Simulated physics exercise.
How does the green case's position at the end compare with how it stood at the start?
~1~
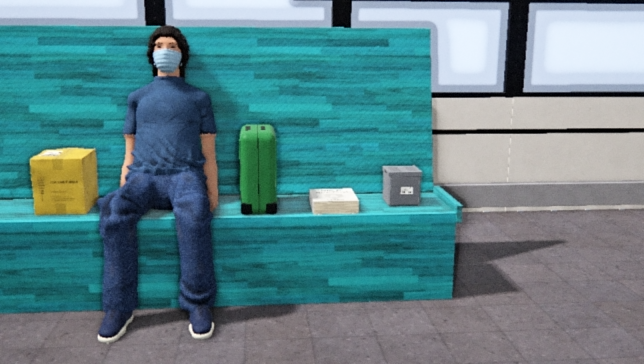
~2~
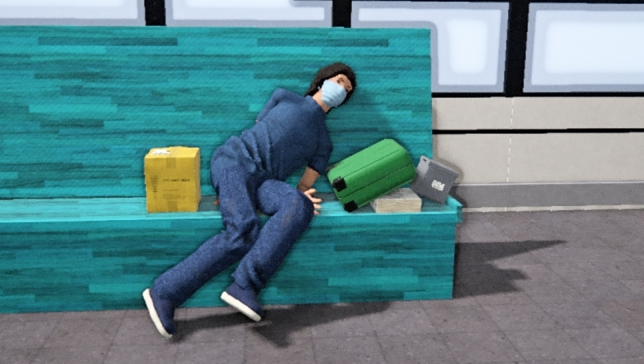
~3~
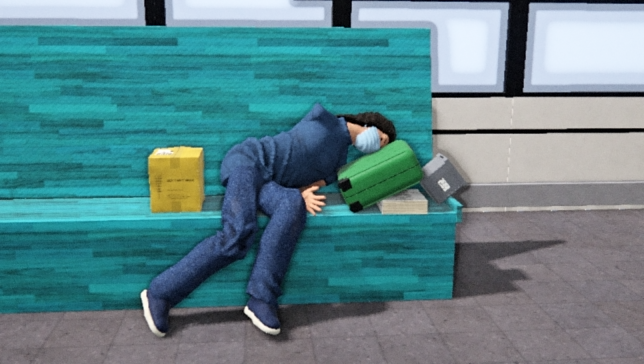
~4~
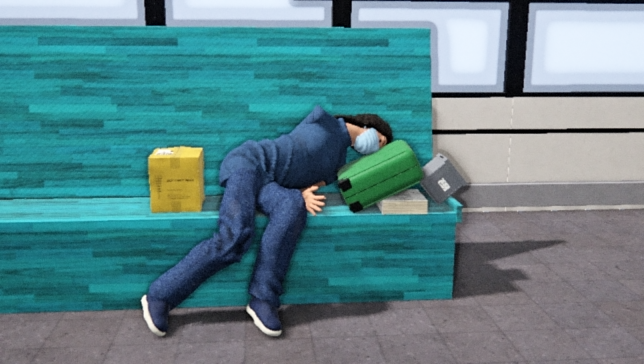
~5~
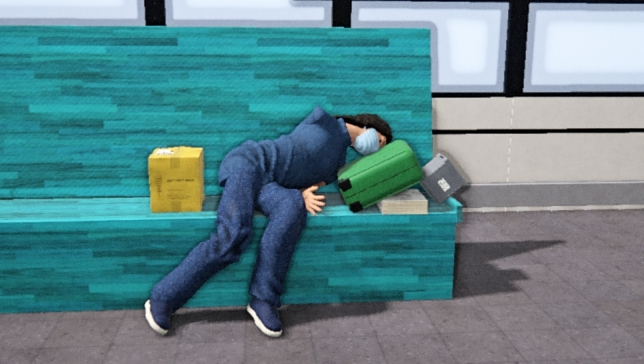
At the start the green case stands upright on the bench. By the end it has tipped over to the right onto its side, resting at a slant over the white package.
